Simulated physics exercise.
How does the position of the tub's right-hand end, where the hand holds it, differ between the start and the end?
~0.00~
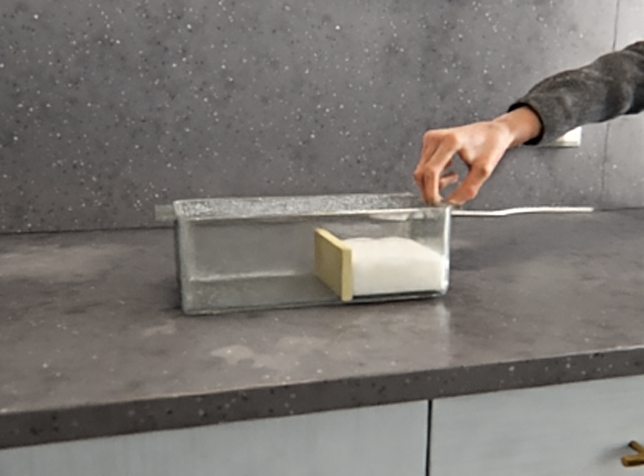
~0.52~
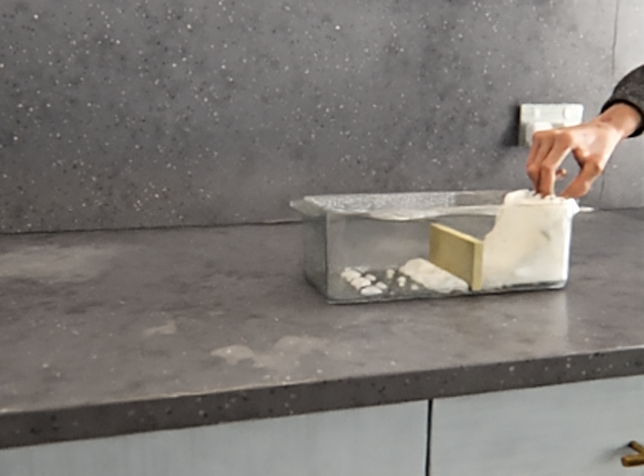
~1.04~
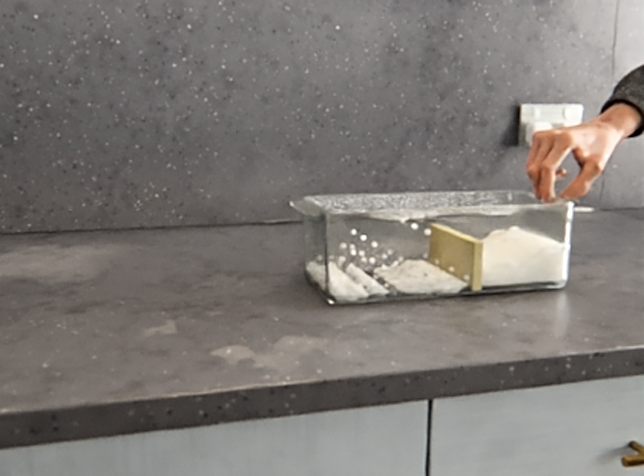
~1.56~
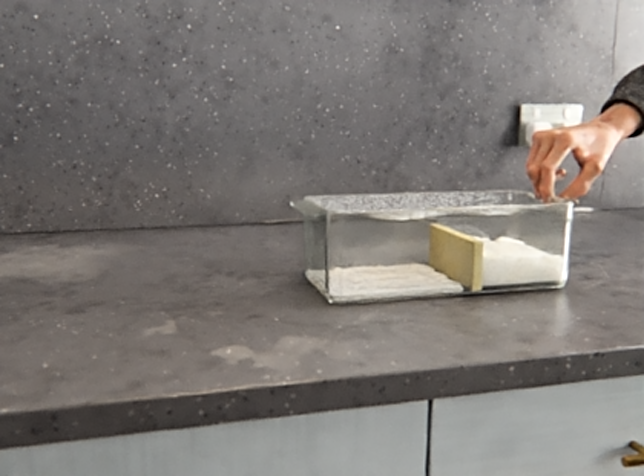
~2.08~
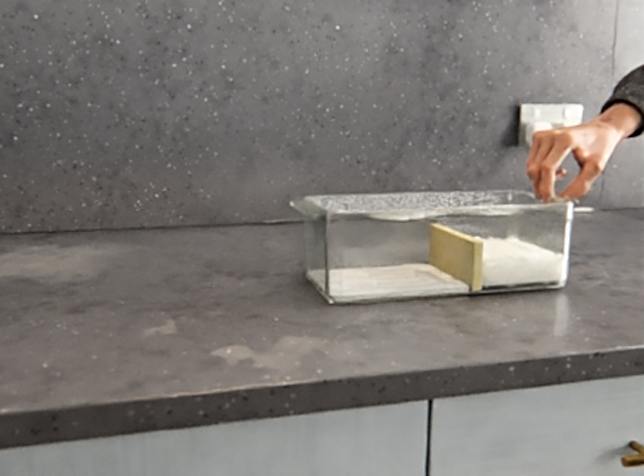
It ends up clearly farther to the right along the worktop than where it began, at about the same height in view.
On a dark speckled worktop, a hand pulled a clear oblong tub to the right, and the milk right of its yellowish divider surged high and splashed over to the left side, where a shallow layer settled while the hand stayed at the rim.
